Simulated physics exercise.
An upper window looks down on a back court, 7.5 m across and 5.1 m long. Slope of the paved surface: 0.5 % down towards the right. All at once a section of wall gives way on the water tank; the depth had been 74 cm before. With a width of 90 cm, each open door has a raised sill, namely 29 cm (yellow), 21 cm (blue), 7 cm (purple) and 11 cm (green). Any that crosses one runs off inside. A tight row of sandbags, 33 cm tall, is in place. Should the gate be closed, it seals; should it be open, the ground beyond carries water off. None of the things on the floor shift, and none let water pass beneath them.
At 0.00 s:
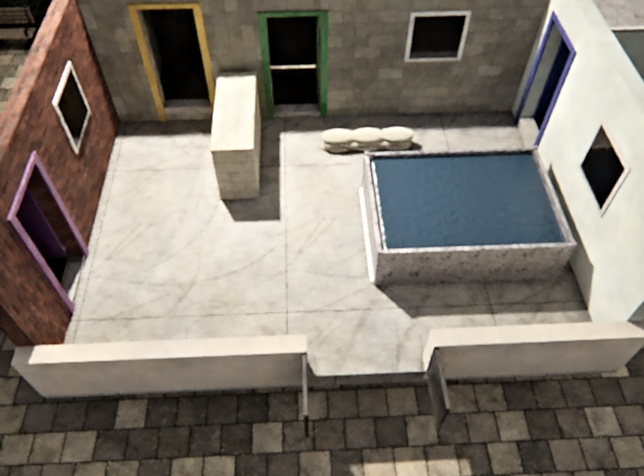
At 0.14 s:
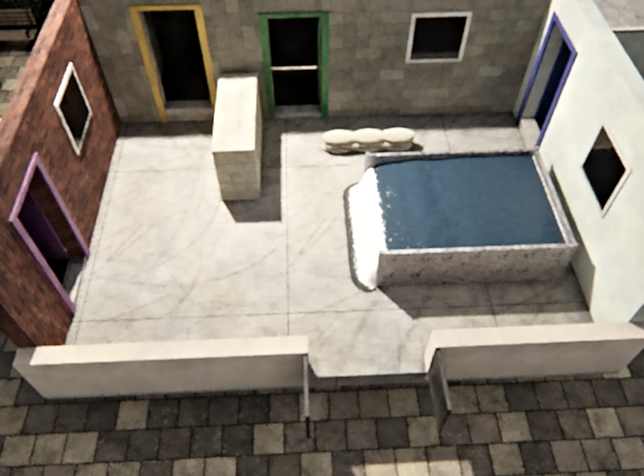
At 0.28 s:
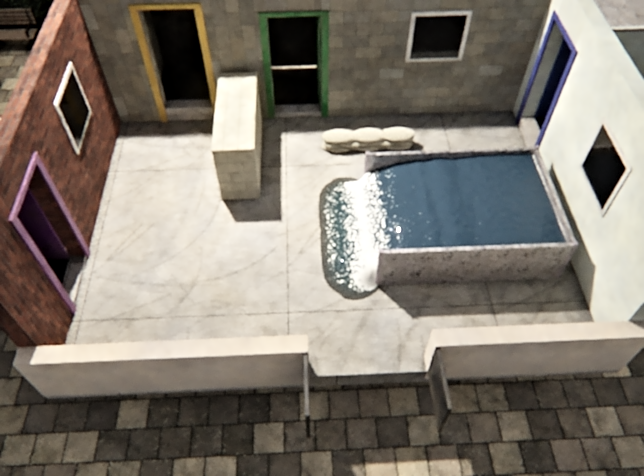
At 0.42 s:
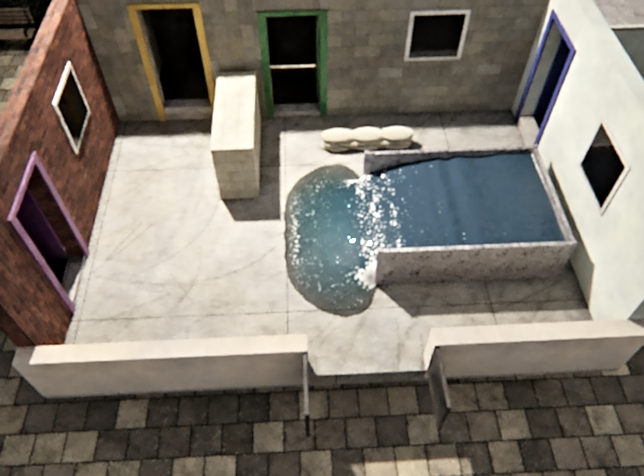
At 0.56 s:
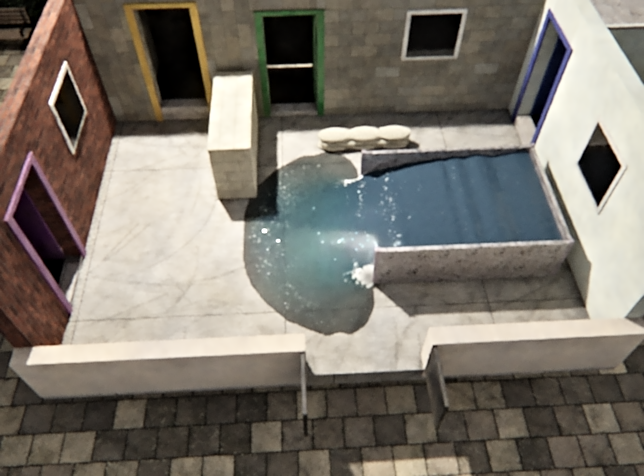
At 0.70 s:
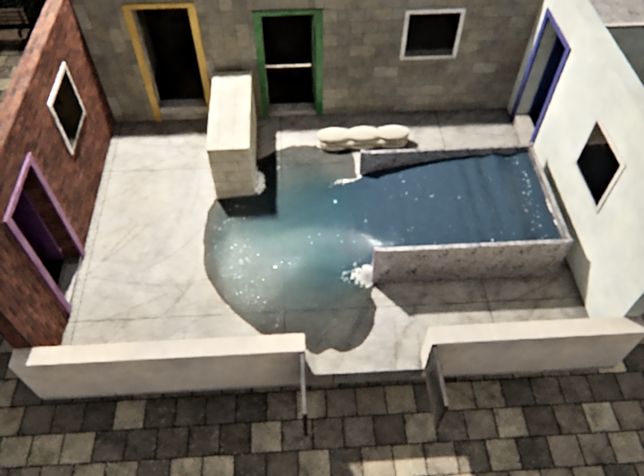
Water pours through the tank's open left side and spreads leftward across the pale courtyard floor.
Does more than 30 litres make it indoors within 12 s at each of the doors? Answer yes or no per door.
Yellow door, no; blue door, no; purple door, yes; green door, yes.
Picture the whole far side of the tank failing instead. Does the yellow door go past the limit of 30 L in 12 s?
Then the yellow door ends up within bounds.
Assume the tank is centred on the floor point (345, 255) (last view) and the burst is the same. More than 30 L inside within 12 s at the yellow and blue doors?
Yellow gets no more than that, blue gets no more than that.
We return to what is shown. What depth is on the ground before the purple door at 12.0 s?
Around 5.5 cm there.
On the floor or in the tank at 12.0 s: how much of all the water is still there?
Roughly 76 per cent is still there.
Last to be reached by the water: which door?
Blue.
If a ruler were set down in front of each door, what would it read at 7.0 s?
Measured in centimetres, the yellow door gives 18, the blue door 9, the purple door 14 and the green door 7.
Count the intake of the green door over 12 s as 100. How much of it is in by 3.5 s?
About 70 per cent.
After 1.4 s water covers 50 % of the floor and is deepest (34 cm) near (258, 187); yellow door not reached, blue door not reached, purple door 11 cm at the sill, 2 L in, green door not reached.
After 2.2 s water covers 55 % of the floor and is deepest (42 cm) near (72, 358); yellow door 4 cm at the sill, 0 L in, blue door not reached, purple door 25 cm at the sill, 83 L in, green door 21 cm at the sill, 17 L in.
After 3.5 s water covers 65 % of the floor and is deepest (34 cm) near (140, 343); yellow door 13 cm at the sill, 0 L in, blue door not reached, purple door 30 cm at the sill, 291 L in, green door 21 cm at the sill, 92 L in.
After 7.0 s water covers 85 % of the floor and is deepest (22 cm) near (108, 157); yellow door 18 cm at the sill, 0 L in, blue door 9 cm at the sill, 0 L in, purple door 14 cm at the sill, 484 L in, green door 7 cm at the sill, 135 L in.
After 12.0 s water covers 95 % of the floor and is deepest (17 cm) near (463, 350); yellow door 9 cm at the sill, 0 L in, blue door 11 cm at the sill, 0 L in, purple door 6 cm at the sill, 533 L in, green door 8 cm at the sill, 135 L in.
